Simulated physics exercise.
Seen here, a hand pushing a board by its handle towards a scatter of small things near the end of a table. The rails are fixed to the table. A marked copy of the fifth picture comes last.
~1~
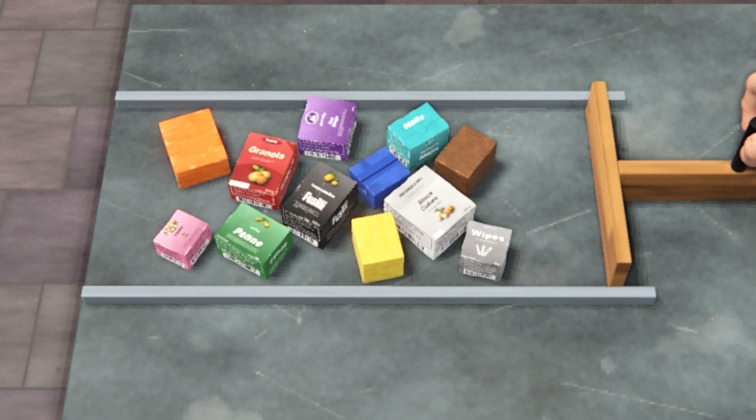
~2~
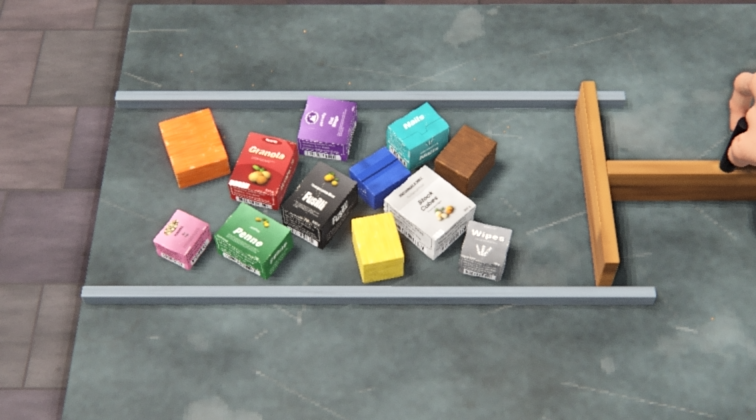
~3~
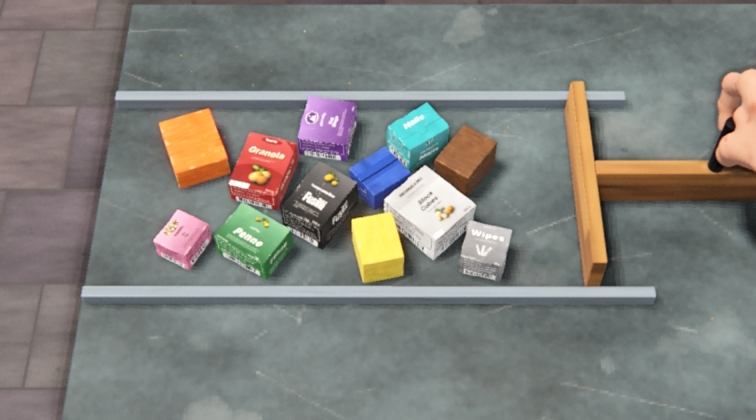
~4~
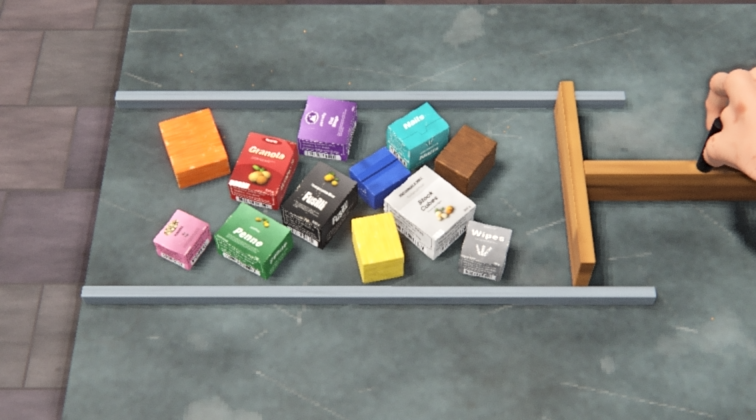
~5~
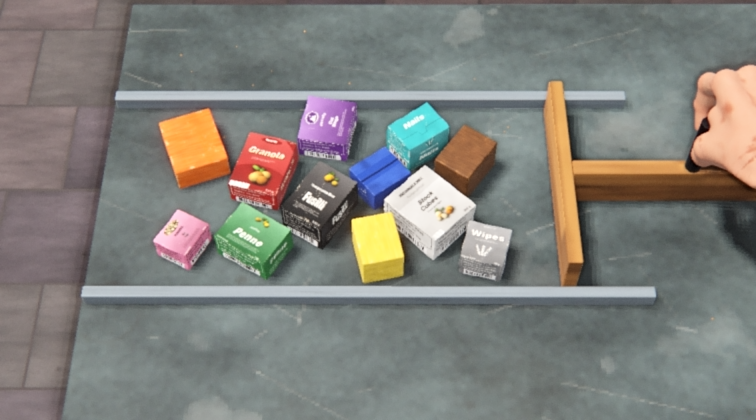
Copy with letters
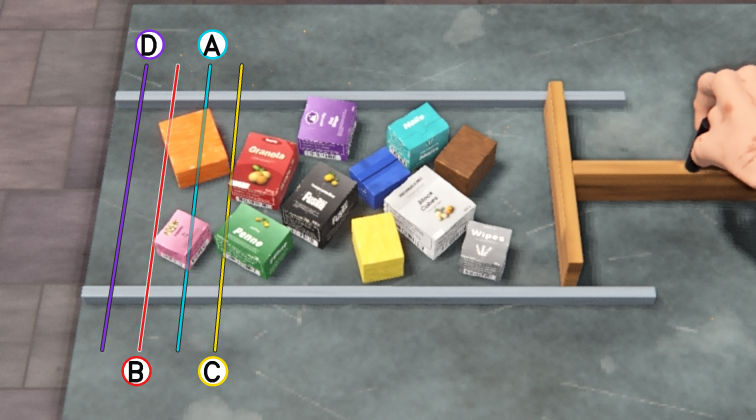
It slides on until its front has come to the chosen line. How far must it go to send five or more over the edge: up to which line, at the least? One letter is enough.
Line A.
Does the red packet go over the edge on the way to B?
Yes.
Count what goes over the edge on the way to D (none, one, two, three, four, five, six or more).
In all, six or more.
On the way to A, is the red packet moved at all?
Yes.
On the copy, A at (195, 196); B at (160, 196); C at (230, 196); D at (126, 196).
On A. First, board (431, 167); grey box (402, 266); yellow block (345, 254).
Then, board (297, 167); orange block (116, 134); pink packet (110, 234).
Finally, board (195, 167); red packet over the edge; black box over the edge; six fallen.
By contrast, B drops eight, but is farther than needed; C drops only three; D drops eleven, but is farther than needed.
